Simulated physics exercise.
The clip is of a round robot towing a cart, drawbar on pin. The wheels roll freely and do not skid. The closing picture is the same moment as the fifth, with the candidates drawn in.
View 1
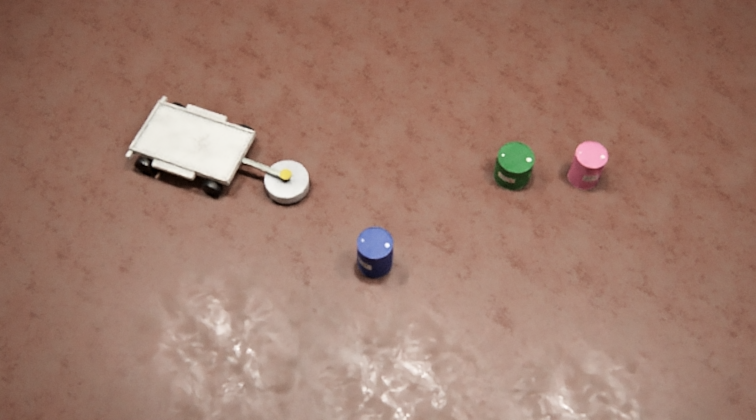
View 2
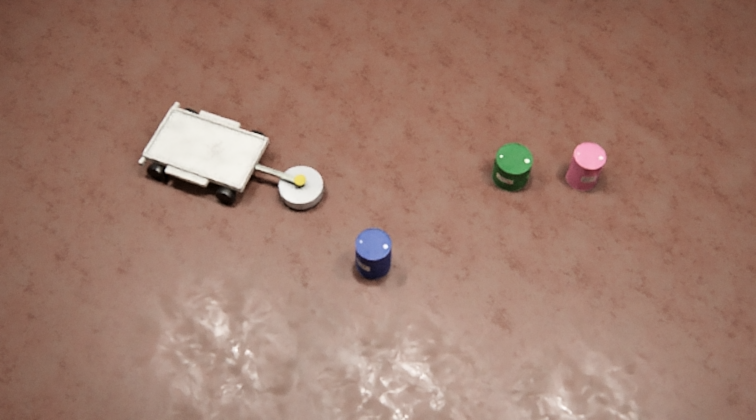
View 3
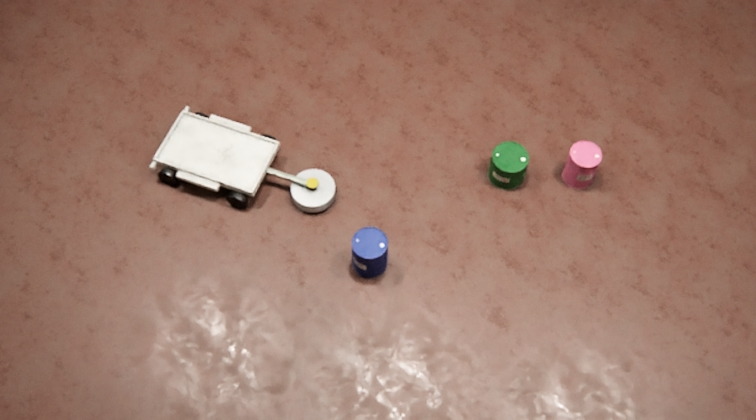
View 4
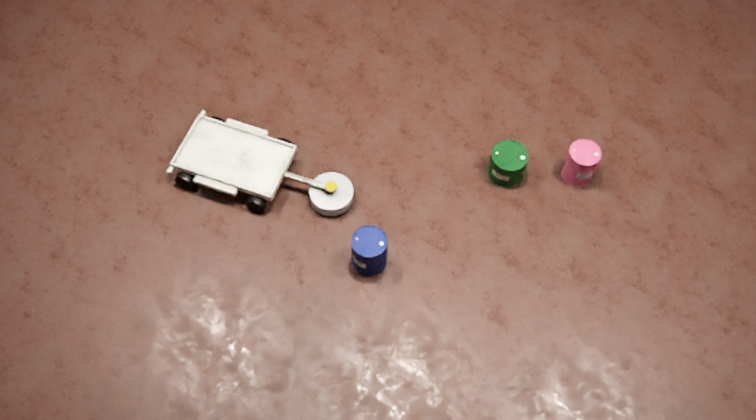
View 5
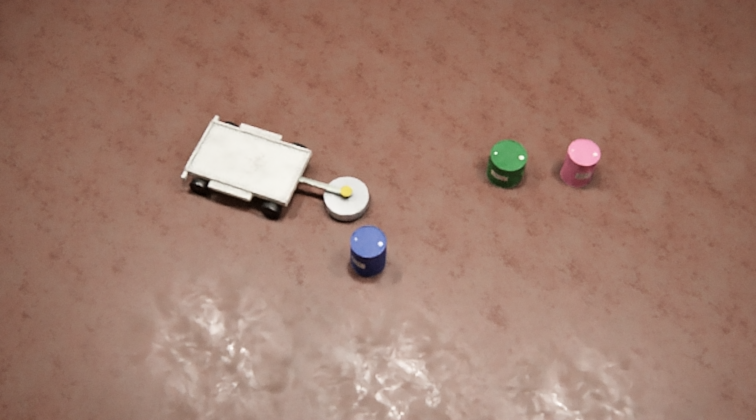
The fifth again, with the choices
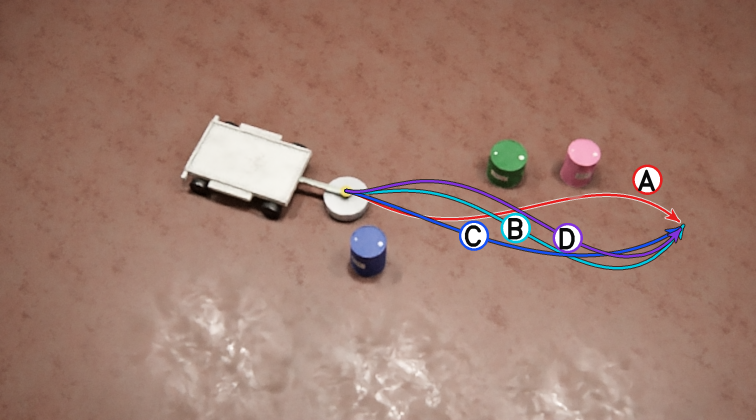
The clip opens on a round white robot joined by a bar to a white cart on its left, with a blue keg below and green and pink containers to the right. The robot moves slowly right and slightly down, pulling the cart behind it, and draws closer to the blue keg.
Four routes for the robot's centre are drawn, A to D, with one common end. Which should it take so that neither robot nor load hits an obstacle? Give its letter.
Route B.
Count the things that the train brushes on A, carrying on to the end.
Three.
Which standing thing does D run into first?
It meets the green tub.
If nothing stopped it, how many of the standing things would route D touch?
It touches one.
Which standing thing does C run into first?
First the blue keg.
On the copy, A from (346, 191) via (510, 212) to (679, 221); B from (346, 191) via (523, 232) to (683, 225); C from (346, 191) via (508, 245) to (679, 228); D from (346, 191) via (522, 213) to (681, 229).
On B. First, robot (472, 212), cart (369, 186).
Then, robot (590, 270), cart (489, 224).
Finally, robot (680, 231), cart (583, 243); nothing has been touched.
By contrast, A meets the pink keg, green tub and blue keg; C meets the blue keg; D meets the green tub.
